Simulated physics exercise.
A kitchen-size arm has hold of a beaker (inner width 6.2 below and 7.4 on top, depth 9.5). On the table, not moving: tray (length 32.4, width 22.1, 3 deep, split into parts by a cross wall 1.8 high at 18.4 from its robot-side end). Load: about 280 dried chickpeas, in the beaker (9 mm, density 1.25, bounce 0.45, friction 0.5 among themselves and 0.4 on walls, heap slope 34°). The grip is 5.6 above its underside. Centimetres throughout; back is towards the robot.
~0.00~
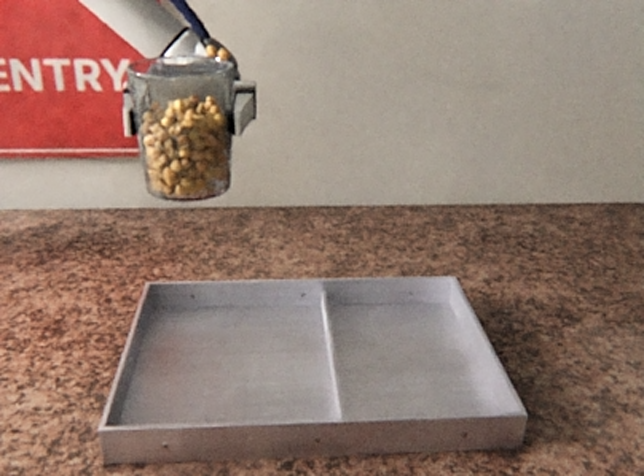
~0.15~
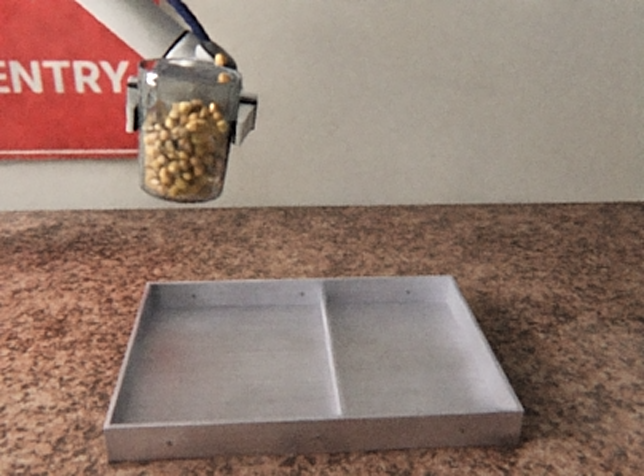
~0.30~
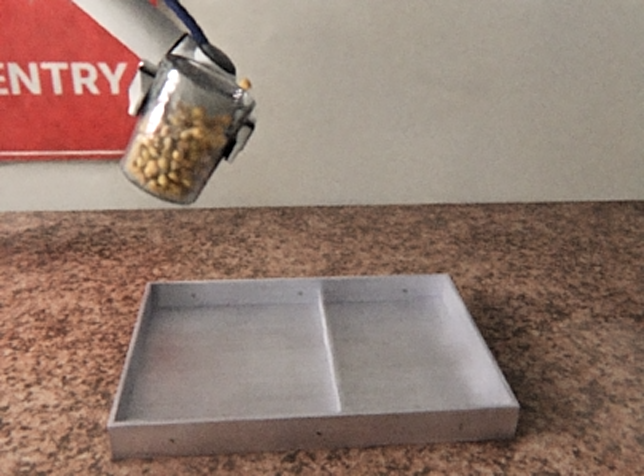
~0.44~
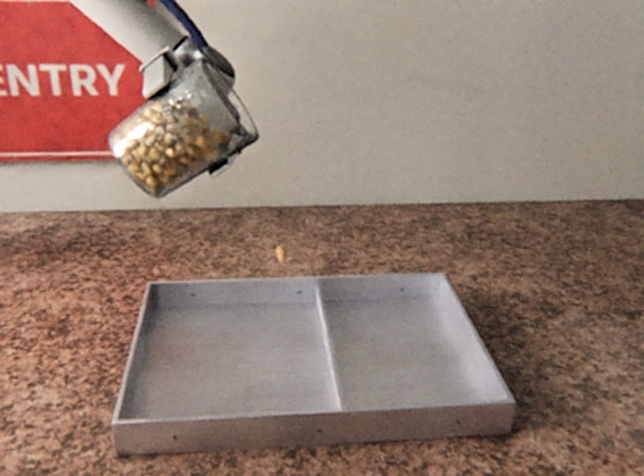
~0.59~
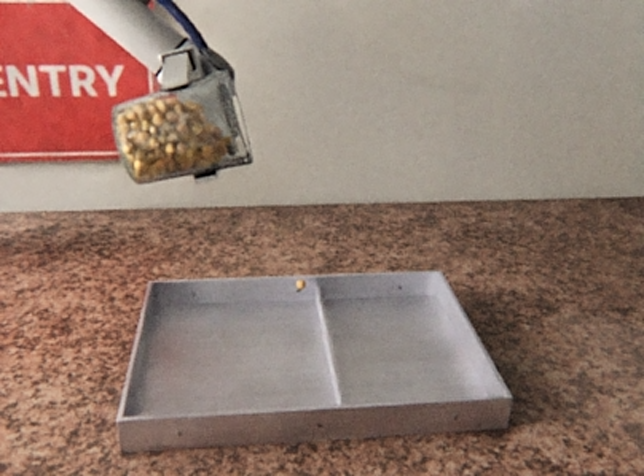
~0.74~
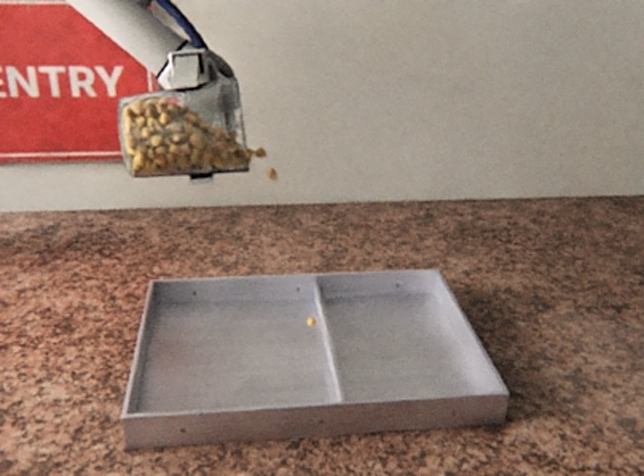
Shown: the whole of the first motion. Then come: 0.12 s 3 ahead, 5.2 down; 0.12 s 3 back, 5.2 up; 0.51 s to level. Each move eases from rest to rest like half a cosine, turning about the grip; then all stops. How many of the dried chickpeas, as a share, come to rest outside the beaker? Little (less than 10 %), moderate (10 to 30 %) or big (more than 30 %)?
Outside the beaker the share is moderate, 10 to 30 %.
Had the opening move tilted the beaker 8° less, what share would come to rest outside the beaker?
In that case some 5 per cent.
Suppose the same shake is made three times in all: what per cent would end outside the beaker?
In that case some 40 per cent.
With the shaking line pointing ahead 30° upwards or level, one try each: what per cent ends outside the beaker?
About 100 and 80 per cent.
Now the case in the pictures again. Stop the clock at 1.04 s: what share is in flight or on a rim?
About 13 per cent.
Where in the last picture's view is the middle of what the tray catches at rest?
At about (339, 342).
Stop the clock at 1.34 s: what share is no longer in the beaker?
Near 20 per cent so far.
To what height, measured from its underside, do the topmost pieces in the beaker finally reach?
About 7.0 cm.
After 1.04 s, tilted 81° forward, highest piece 26 above the table; 236 in the beaker, 4 in the robot-side part, 4 in the far-side part, 38 in flight or on a rim.
After 1.34 s, tilted 17° forward, highest piece 27 above the table; 226 in the beaker, 29 in the far-side part, 25 in the robot-side part, 2 on the table or floor.
After 1.69 s, level, highest piece 25 above the table; 226 in the beaker, 29 in the far-side part, 25 in the robot-side part, 2 on the table or floor.
After 2.74 s, level, highest piece 25 above the table; 226 in the beaker, 29 in the far-side part, 25 in the robot-side part, 2 on the table or floor.
At rest, 226 in the beaker, 29 in the far-side part, 25 in the robot-side part, 2 on the table or floor. That is 20 % outside the beaker.
